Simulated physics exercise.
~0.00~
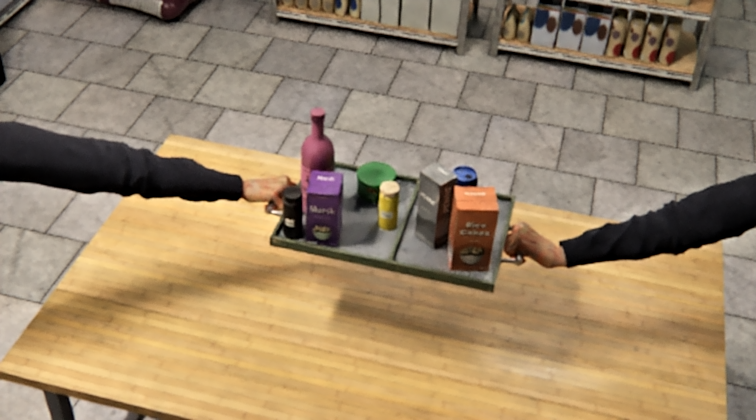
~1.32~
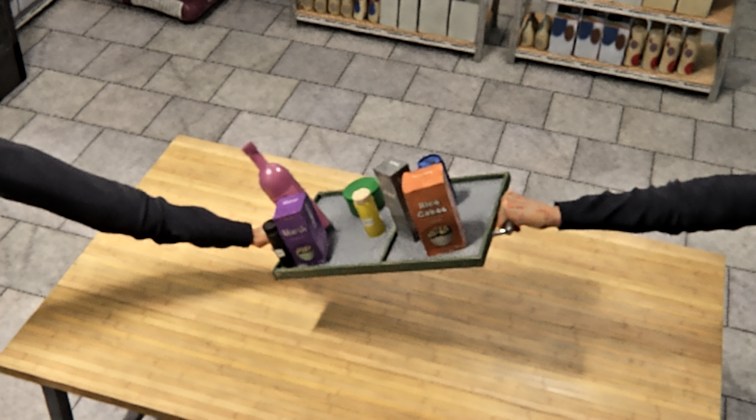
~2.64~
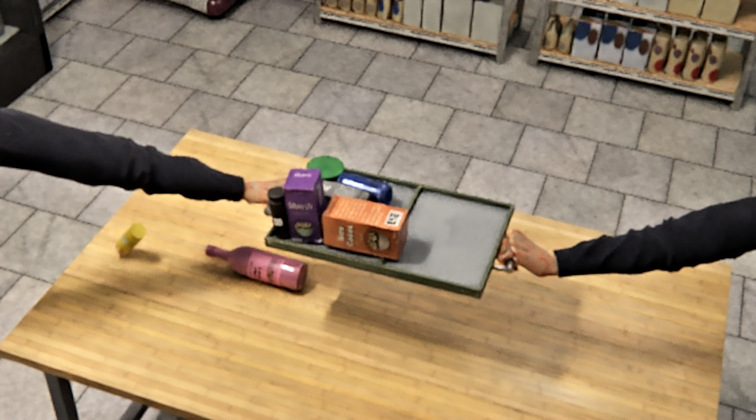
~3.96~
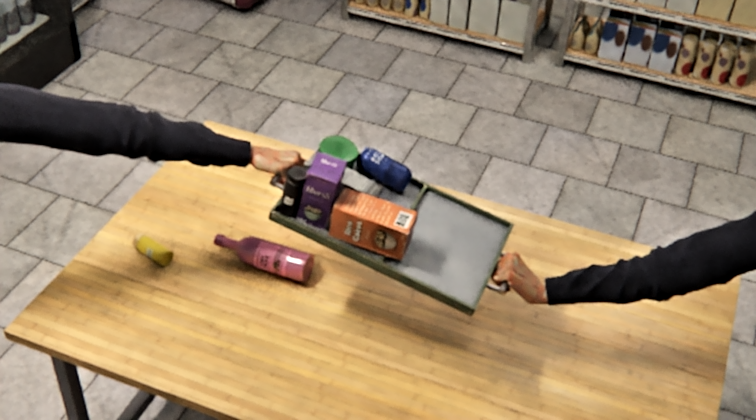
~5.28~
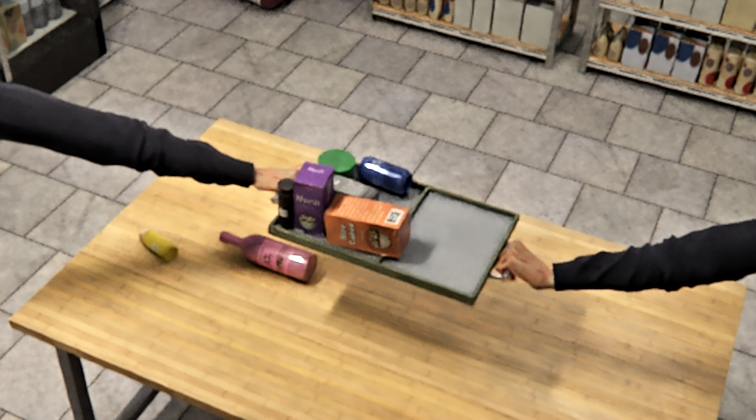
Two hands held a loaded tray above a wooden table and tipped it down to the left, spilling a pink bottle and a yellow shaker, then tilted it right and levelled it, with the orange carton and blue can lying toppled on it.
